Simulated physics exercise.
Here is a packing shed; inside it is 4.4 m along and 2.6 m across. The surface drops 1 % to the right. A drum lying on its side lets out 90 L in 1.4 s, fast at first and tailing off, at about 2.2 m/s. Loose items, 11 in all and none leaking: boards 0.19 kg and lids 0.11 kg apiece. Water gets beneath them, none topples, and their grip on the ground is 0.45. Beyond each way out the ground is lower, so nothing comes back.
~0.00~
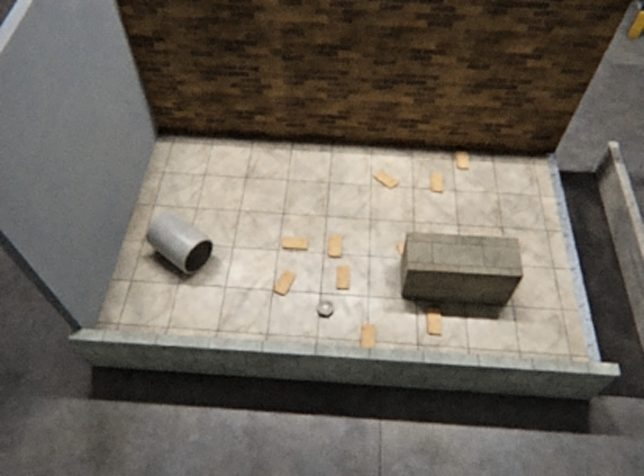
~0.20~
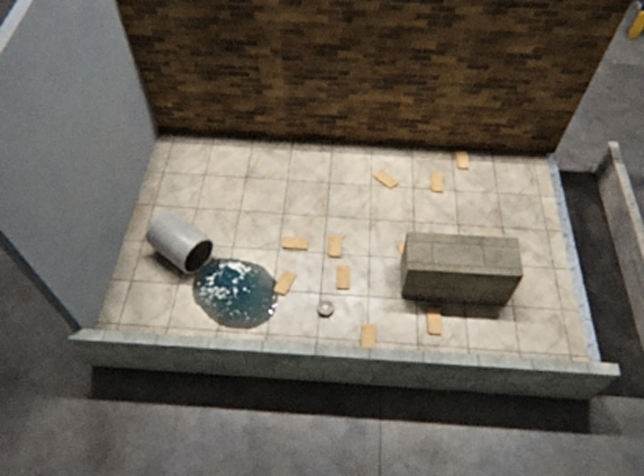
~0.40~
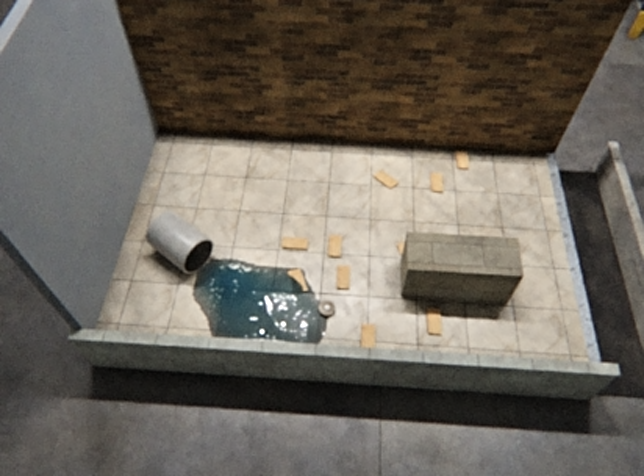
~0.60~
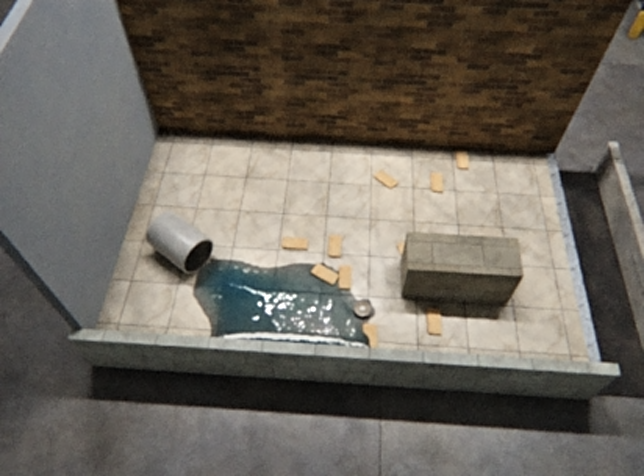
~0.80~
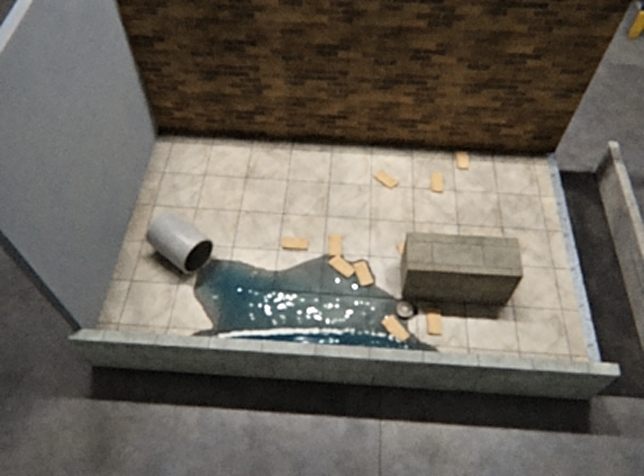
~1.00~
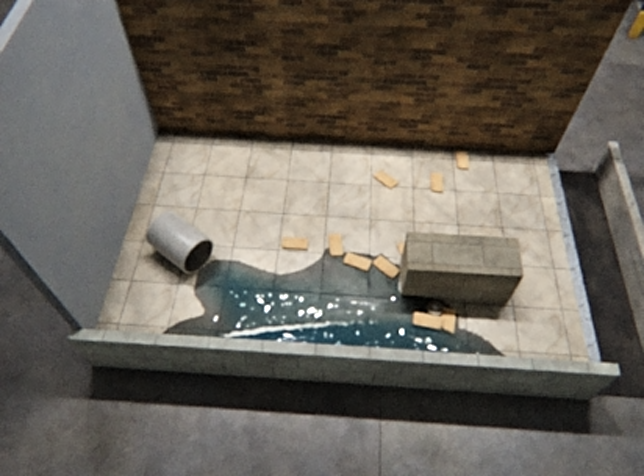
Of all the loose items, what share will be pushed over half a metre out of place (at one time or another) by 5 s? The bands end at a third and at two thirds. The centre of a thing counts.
That comes to one to two thirds.
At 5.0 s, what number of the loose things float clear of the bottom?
I count 0.
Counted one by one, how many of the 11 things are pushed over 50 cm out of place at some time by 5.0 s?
That makes 5.
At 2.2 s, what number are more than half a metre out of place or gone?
5 of them.
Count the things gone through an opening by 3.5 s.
By then 3.
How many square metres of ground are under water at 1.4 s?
Some 2.5 m2.
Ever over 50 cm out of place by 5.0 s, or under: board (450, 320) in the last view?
It is past it.
After 1.4 s 5 of 11 are over 50 cm from their spots; 3 afloat.
After 2.2 s 5 of 11 are over 50 cm from their spots; 0 afloat.
After 3.5 s 5 of 11 are over 50 cm from their spots; 0 afloat.
After 5.0 s 5 of 11 are over 50 cm from their spots, and 5 have been at some point; 0 afloat.
